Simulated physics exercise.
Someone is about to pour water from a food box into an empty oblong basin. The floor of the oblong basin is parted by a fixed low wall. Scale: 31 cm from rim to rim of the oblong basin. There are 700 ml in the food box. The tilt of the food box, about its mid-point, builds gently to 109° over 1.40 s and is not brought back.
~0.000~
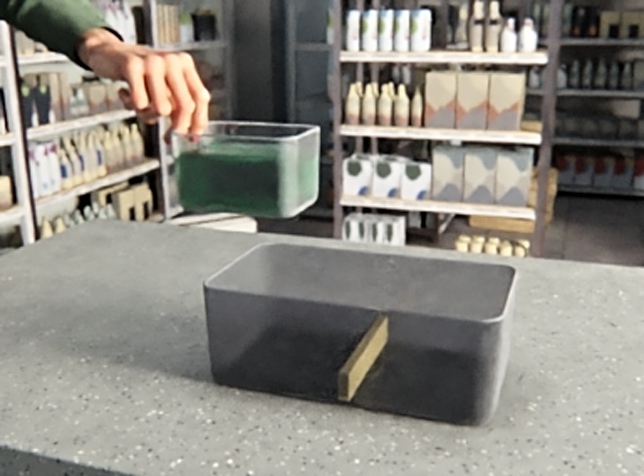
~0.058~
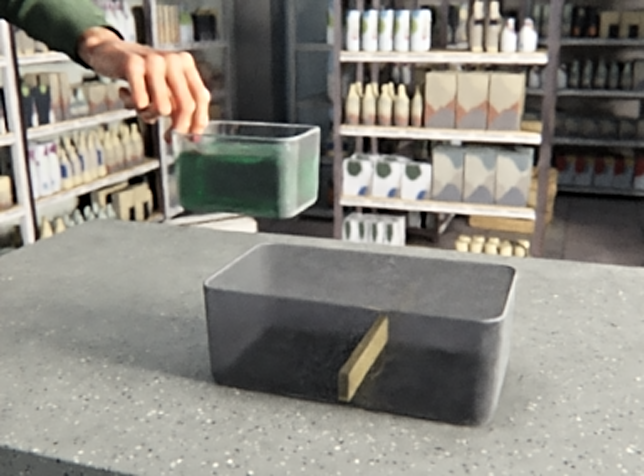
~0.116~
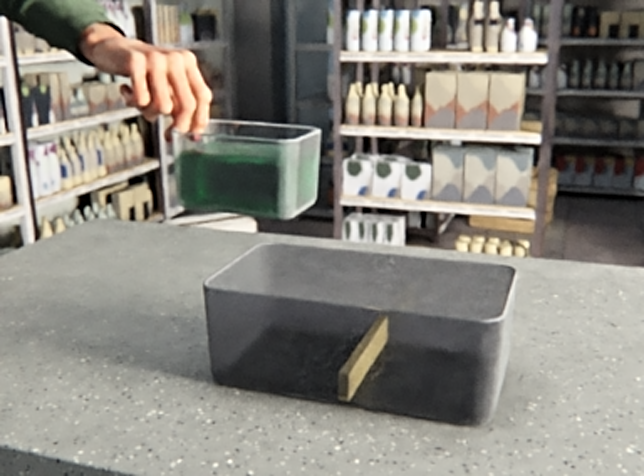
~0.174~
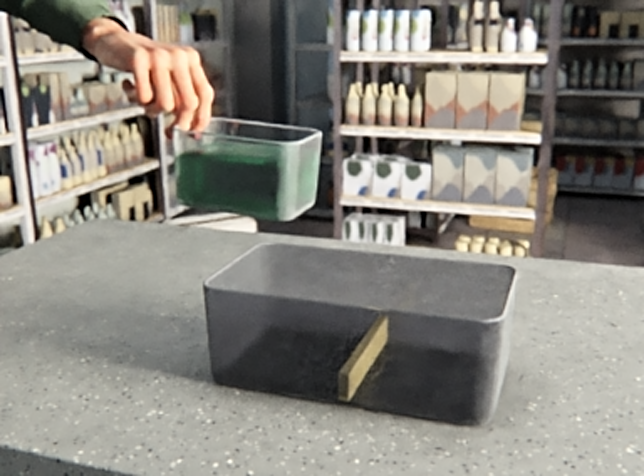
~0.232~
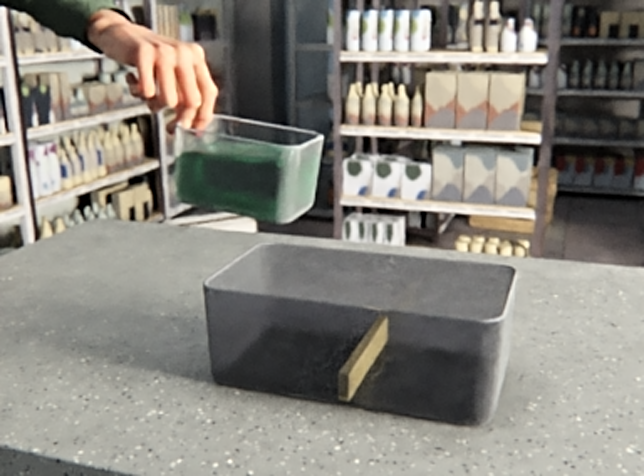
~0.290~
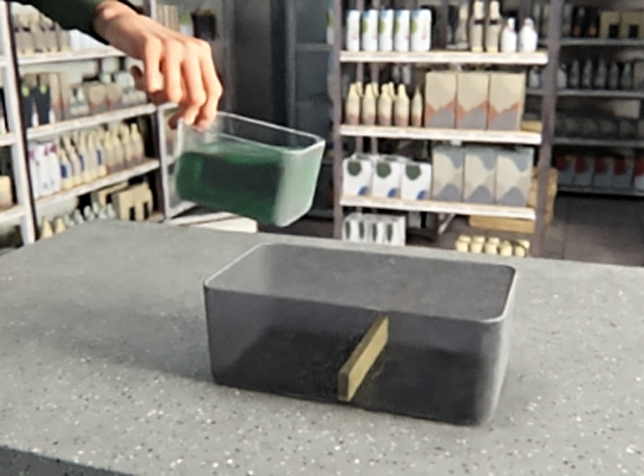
A hand in a dark green sleeve, at upper left, holds a clear food box of green liquid above a grey speckled counter, seen from slightly above in a shop-like room. Below it to the right sits an empty, smoky grey oblong basin with a low tan wall inside, before shelves of bottles and cartons. The hand slowly tilts the box slightly rightward, while the camera stays still.
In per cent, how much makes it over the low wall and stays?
Roughly 56 per cent is past the wall.
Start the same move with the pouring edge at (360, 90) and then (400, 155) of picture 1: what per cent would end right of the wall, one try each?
In turn about 90 and 90 per cent.
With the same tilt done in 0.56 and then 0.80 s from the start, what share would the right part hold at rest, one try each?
First 35, then 45 per cent.
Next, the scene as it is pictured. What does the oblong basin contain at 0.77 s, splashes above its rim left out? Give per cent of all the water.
Some 14 per cent.
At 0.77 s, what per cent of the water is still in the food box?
Near 60 in a hundred.
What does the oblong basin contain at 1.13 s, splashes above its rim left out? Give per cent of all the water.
Some 82 per cent.
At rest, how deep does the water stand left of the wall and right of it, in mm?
Some 12 mm on the left and 18 mm on the right.
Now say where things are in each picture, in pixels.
The first picture shows tilt 0°; pouring edge (307, 135); surface from (194, 147) to (307, 154); the oblong basin's rim runs from (232, 264) to (510, 294); the wall's top is at (365, 344).
The second picture shows tilt 0°; pouring edge (308, 135); surface from (194, 147) to (308, 154).
The third picture shows tilt 2°; pouring edge (308, 137); surface from (195, 147) to (308, 154).
The fourth picture shows tilt 4°; pouring edge (310, 139); surface from (195, 147) to (309, 155).
The fifth picture shows tilt 7°; pouring edge (311, 143); surface from (196, 147) to (310, 155).
The sixth picture shows tilt 11°; pouring edge (313, 148); surface from (196, 147) to (311, 156).
After 0.77 s the tilt is 63° and 60 per cent is still to pour, 4 is left of the wall and 11 right of it.
After 1.13 s the tilt is 99° and 12 per cent is still to pour, 25 is left of the wall and 57 right of it.
After 1.50 s the tilt is 109° and 0 per cent is still to pour, 44 is left of the wall and 56 right of it.
After 1.90 s the tilt is 109° and 0 per cent is still to pour, 44 is left of the wall and 56 right of it.
In the end 44 per cent lies left of the wall, 56 right of it and 0 outside.
